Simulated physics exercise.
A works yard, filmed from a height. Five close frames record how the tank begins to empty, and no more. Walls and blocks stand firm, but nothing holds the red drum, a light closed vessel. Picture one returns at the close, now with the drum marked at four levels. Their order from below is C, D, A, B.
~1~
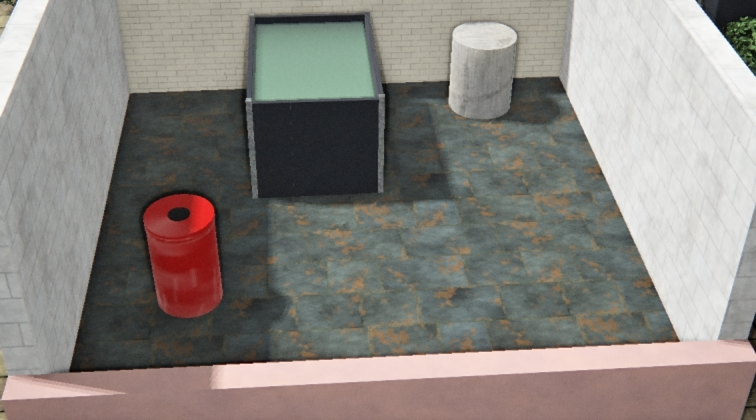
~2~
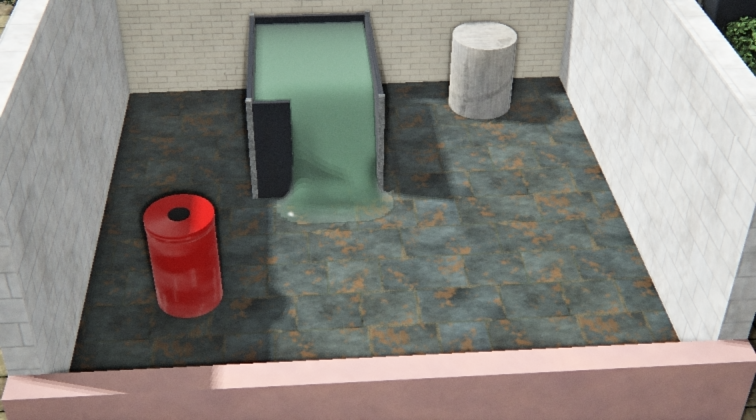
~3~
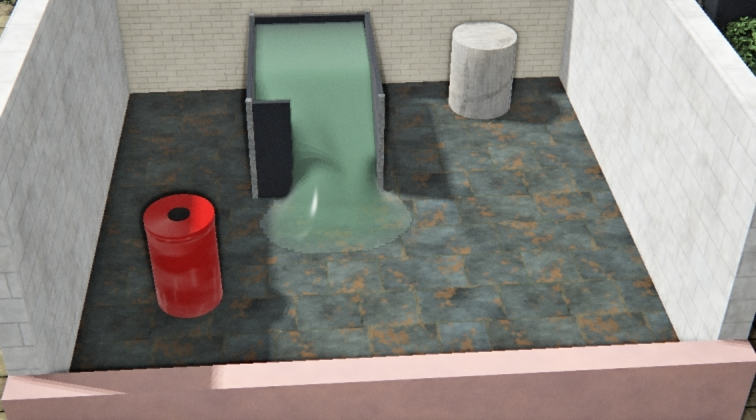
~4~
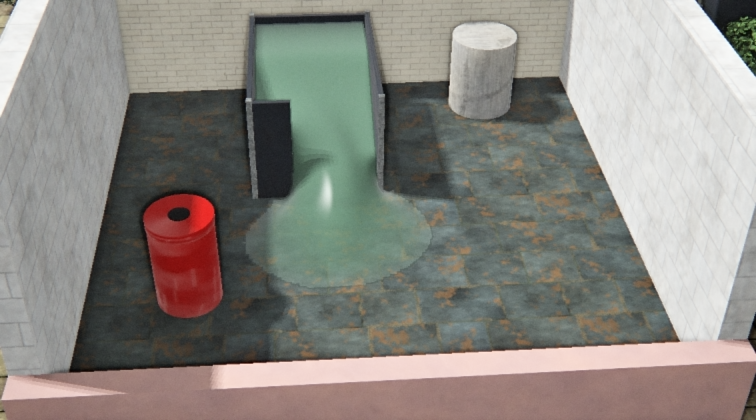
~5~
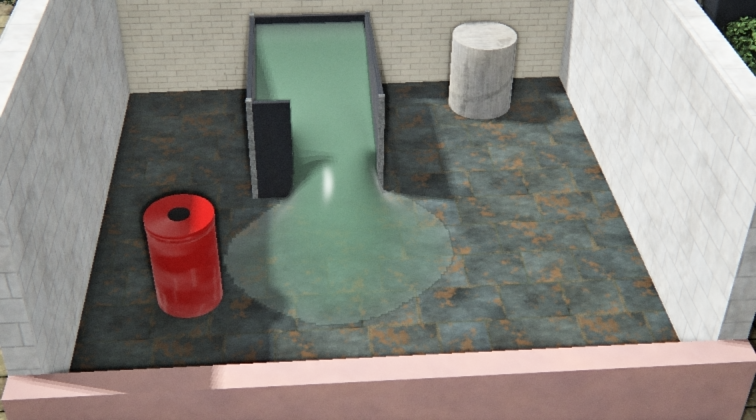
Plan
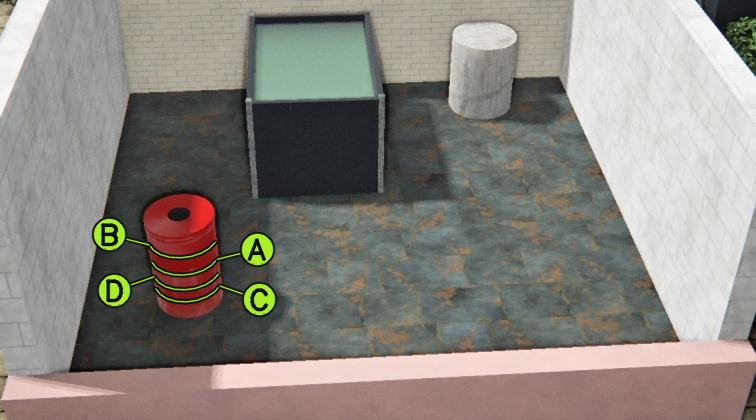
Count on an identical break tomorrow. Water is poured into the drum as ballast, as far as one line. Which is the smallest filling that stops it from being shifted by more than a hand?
I would pick line C.
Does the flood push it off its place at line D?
No.
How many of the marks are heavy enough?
All four.
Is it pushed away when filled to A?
No.
In lime, A at (183, 275); B at (180, 257); C at (186, 301); D at (184, 289); from the bottom up C, D, A, B.
If A is chosen, it does not move.
If B is chosen, it does not move.
If C is chosen, it does not move.
If D is chosen, it does not move.
